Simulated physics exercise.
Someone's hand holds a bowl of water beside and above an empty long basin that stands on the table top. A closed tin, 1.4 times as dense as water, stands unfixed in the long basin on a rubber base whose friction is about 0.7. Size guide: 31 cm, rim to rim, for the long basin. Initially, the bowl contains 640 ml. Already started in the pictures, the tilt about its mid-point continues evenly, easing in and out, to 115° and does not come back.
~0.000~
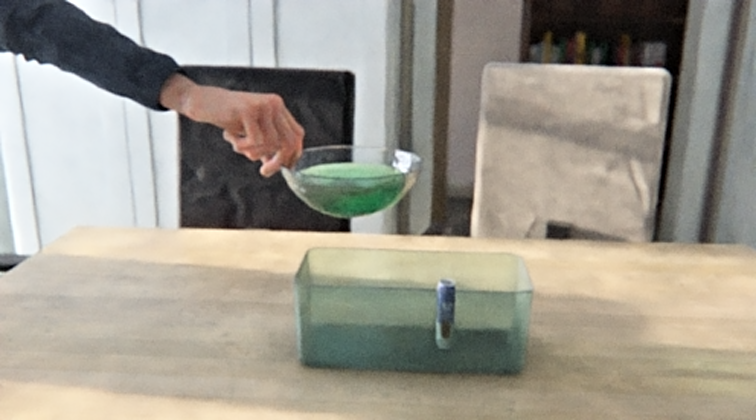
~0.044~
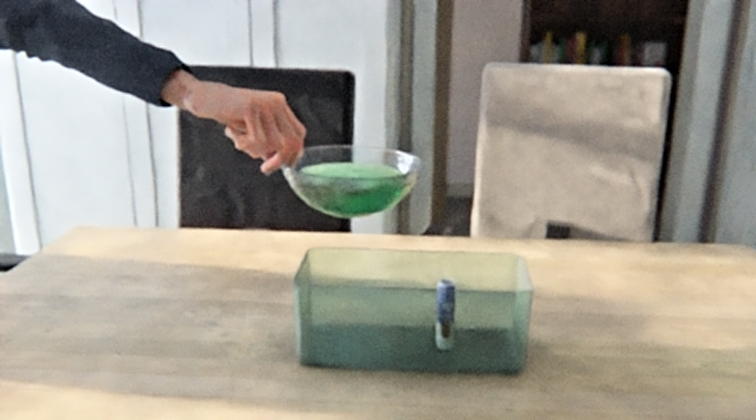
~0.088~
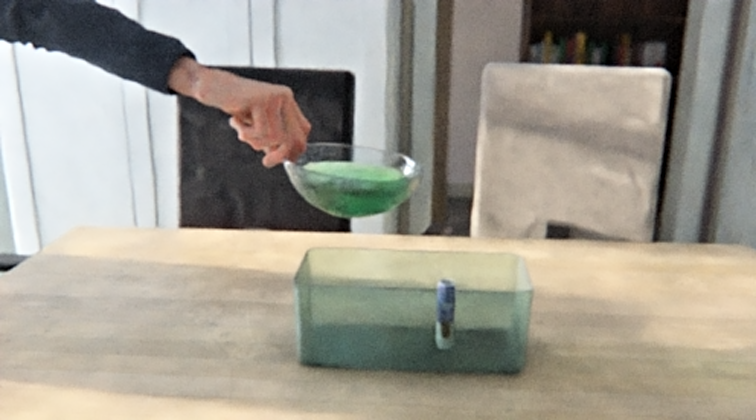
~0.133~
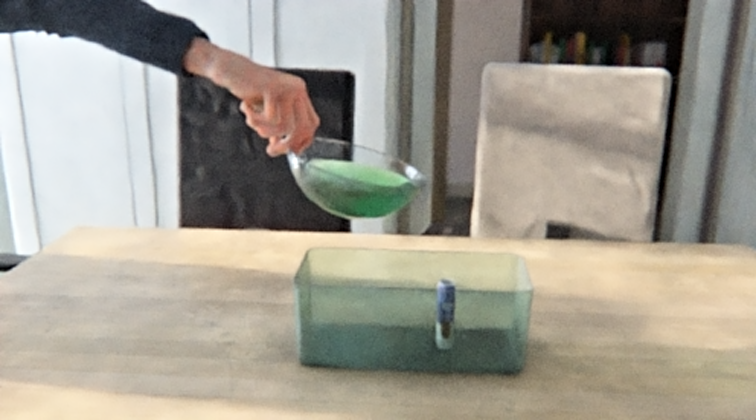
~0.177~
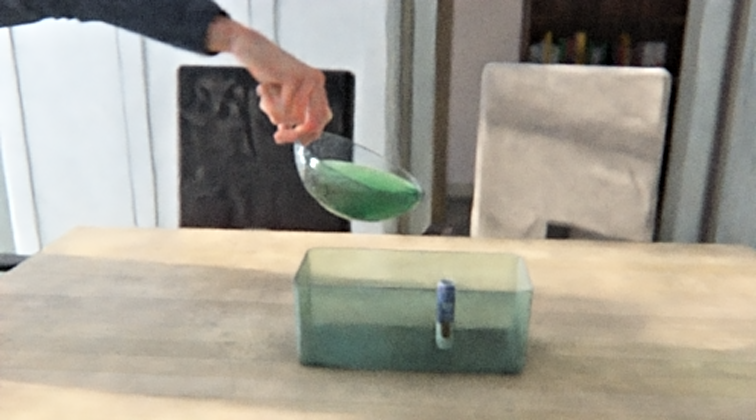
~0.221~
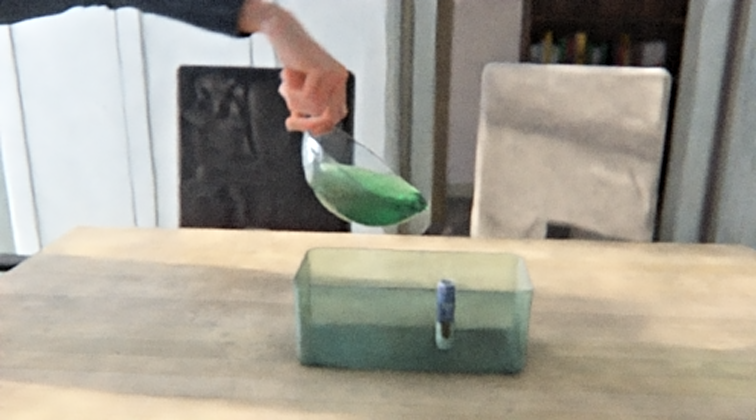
On a wooden table in front of two chairs, a small blue-and-white object sits by a long, clear greenish basin. A hand from the left holds a glass bowl of green liquid above the basin, level at first, then tilts it increasingly to the right, the liquid shifting toward its lower rim.
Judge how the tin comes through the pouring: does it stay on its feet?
No, it tips.
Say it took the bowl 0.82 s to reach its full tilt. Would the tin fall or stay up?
It stays steady, then.
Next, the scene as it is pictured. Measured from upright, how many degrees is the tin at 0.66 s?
10°.
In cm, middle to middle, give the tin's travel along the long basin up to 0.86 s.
Estimate: Around 0 cm.
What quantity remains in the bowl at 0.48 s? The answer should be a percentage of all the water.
Roughly 0 per cent.
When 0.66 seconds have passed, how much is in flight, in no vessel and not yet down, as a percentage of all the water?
Estimate: About 7 in a hundred.
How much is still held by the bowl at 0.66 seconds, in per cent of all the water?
Some 0 per cent.
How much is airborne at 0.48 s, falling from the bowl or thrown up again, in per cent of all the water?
Estimate: Some 3 % of the total.
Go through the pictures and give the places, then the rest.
The first frame shows tilt 0°; pouring edge (422, 164); surface from (291, 175) to (413, 177); the long basin's rim runs from (301, 266) to (527, 273); the tin's top is at (447, 285).
The second frame shows tilt 2°; pouring edge (423, 166); surface from (291, 173) to (413, 178).
The third frame shows tilt 7°; pouring edge (424, 172); surface from (292, 170) to (414, 181).
The fourth frame shows tilt 15°; pouring edge (425, 183); surface from (296, 166) to (417, 187).
The fifth frame shows tilt 25°; pouring edge (424, 196); surface from (302, 165) to (417, 190).
The sixth frame shows tilt 38°; pouring edge (420, 210); surface from (309, 169) to (406, 192); 4 per cent is over the edge.
After 0.48 s the tilt is 107° and 0 per cent is still to pour; the tin stands where it began.
After 0.66 s the tilt is 115° and 0 per cent is still to pour; the tin leans 10°.
After 0.86 s the tilt is 115° and 0 per cent is still to pour; the tin leans 13°.
After 1.07 s the tilt is 115° and 0 per cent is still to pour; the tin lies on its side.
In the end the tin lies on its side.
